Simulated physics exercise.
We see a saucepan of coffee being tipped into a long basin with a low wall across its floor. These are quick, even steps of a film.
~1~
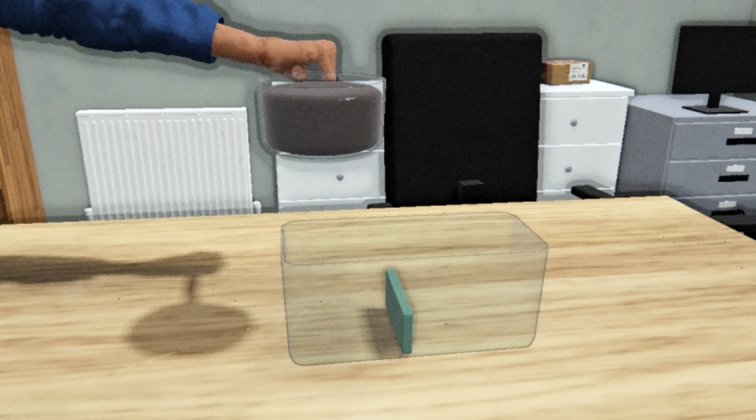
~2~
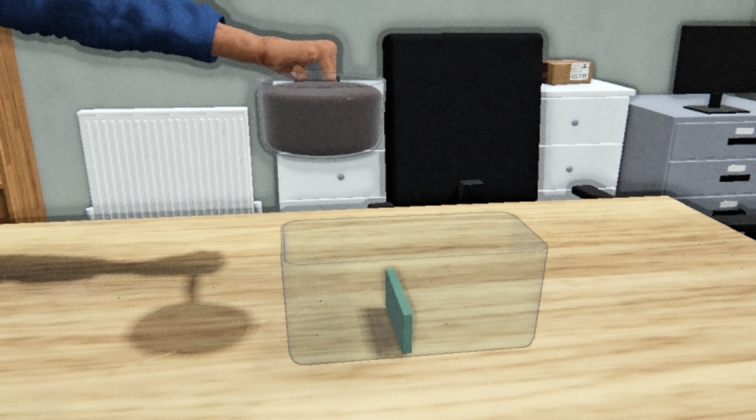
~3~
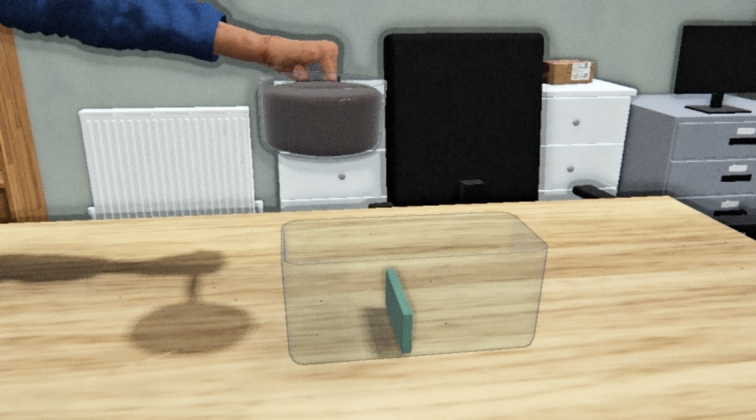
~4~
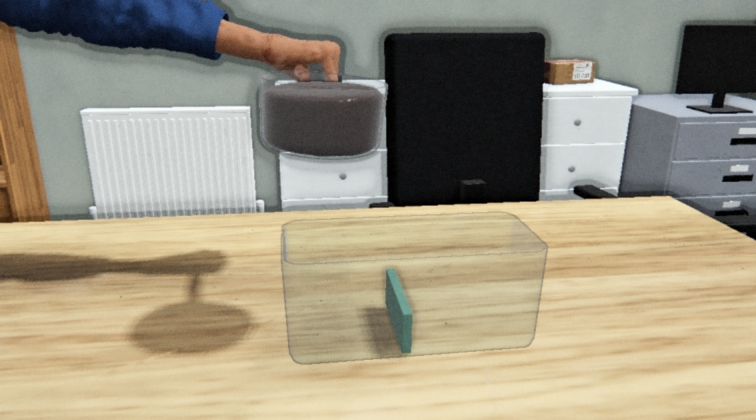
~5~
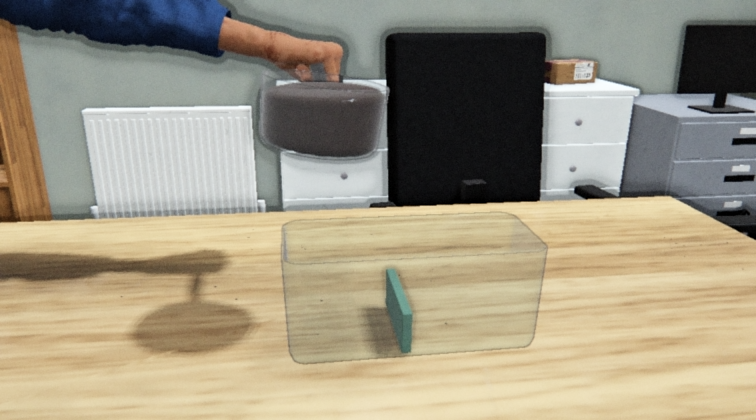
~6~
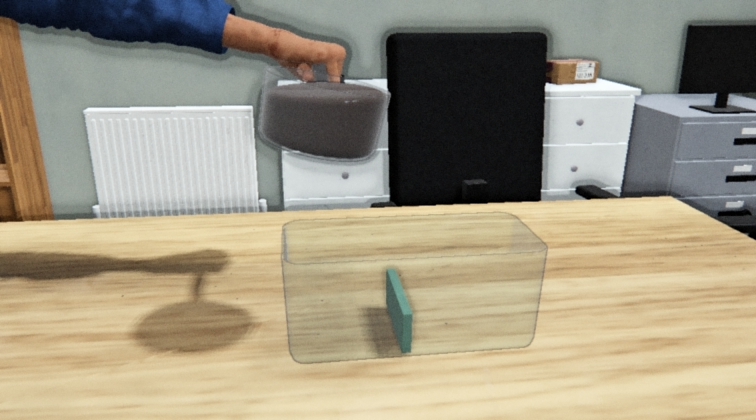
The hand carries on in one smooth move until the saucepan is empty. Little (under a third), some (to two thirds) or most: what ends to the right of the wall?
It comes to above two thirds.
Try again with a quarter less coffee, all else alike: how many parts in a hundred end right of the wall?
Roughly 80 in a hundred.
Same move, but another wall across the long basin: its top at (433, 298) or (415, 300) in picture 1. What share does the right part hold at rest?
About 60 and 65 per cent.
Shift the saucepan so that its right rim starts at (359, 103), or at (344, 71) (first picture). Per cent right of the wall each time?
Roughly 70 per cent, and 60 per cent.
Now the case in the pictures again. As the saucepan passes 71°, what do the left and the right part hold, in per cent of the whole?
The left part 0 per cent, the right part 20.
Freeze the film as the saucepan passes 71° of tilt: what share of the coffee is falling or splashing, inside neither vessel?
It comes to 35 per cent or so.
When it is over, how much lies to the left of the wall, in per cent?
Close to 15 per cent.
A moment on, the saucepan is tipped part way and 47 per cent is still to pour, 1 is left of the wall and 18 right of it.
Next, the saucepan is tipped right over and 4 per cent is still to pour, 7 is left of the wall and 82 right of it.
Then the saucepan is tipped right over and 0 per cent is still to pour, 15 is left of the wall and 84 right of it.
Later the saucepan is tipped right over and 0 per cent is still to pour, 15 is left of the wall and 84 right of it.
At rest 16 per cent lies left of the wall, 84 right of it and 1 outside.
